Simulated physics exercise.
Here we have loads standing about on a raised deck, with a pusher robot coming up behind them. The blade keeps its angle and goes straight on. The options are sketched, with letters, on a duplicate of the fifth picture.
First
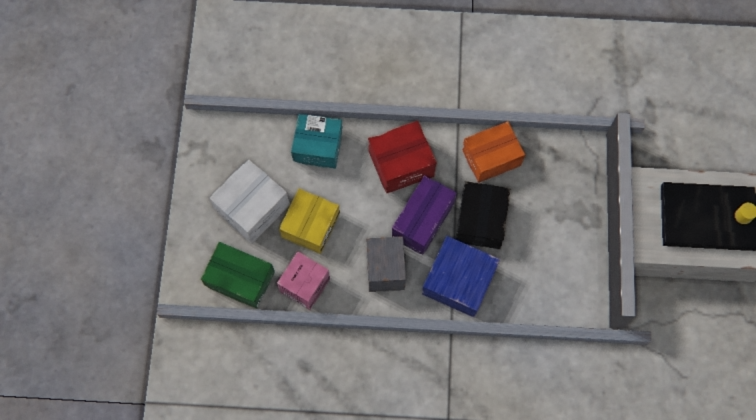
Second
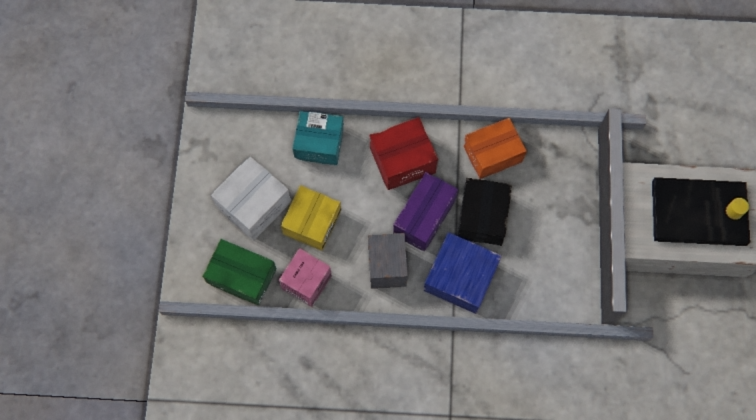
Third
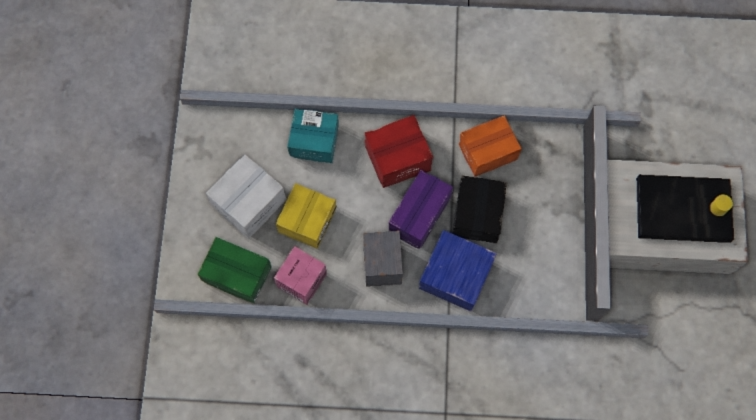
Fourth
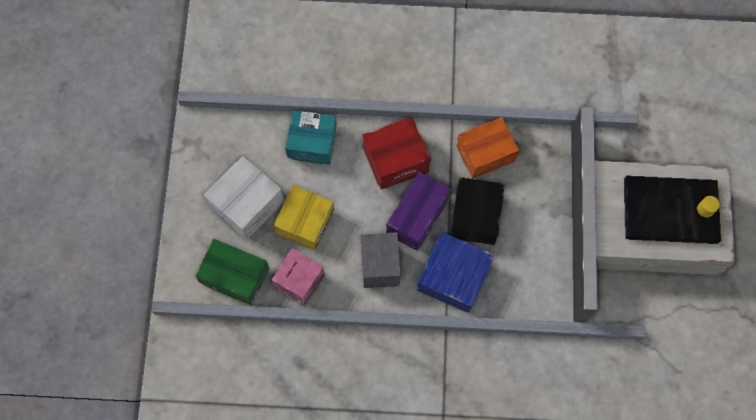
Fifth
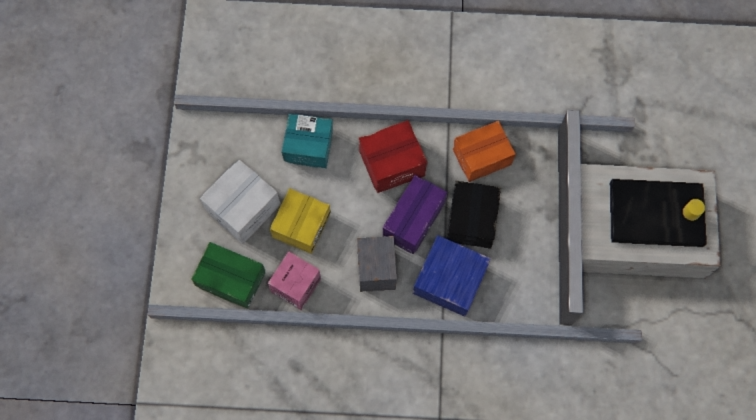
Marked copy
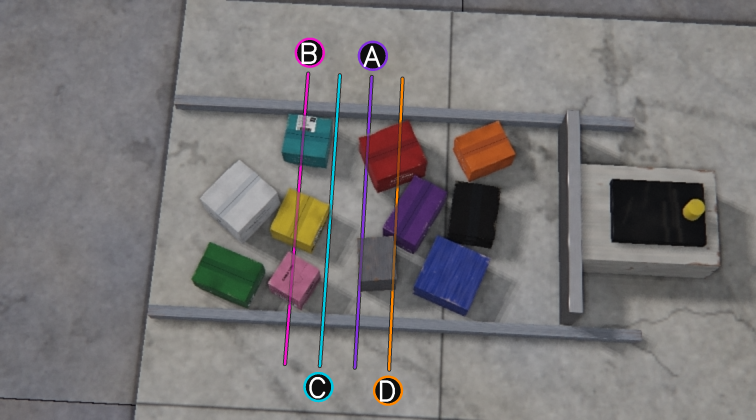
A pusher robot slides left between two rails toward scattered colored boxes that stay still.
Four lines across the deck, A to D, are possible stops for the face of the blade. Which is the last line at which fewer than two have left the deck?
Line C.
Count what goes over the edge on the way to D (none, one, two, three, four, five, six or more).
By then, none.
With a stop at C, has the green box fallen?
No.
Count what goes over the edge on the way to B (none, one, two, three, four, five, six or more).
By then, two.
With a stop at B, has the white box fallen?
Yes.
On the marked copy, A at (364, 215); B at (297, 212); C at (330, 214); D at (396, 217).
Taking C. A third of the way, robot (563, 207); orange box (451, 143); blue crate (440, 279).
Two thirds of the way, robot (474, 203); white box (228, 202); green box (223, 276).
When it is over, robot (411, 200); green box (164, 278); white box (173, 197); none fallen.
As for the rest, A is within the limit but short; B drops two; D is within the limit but short.
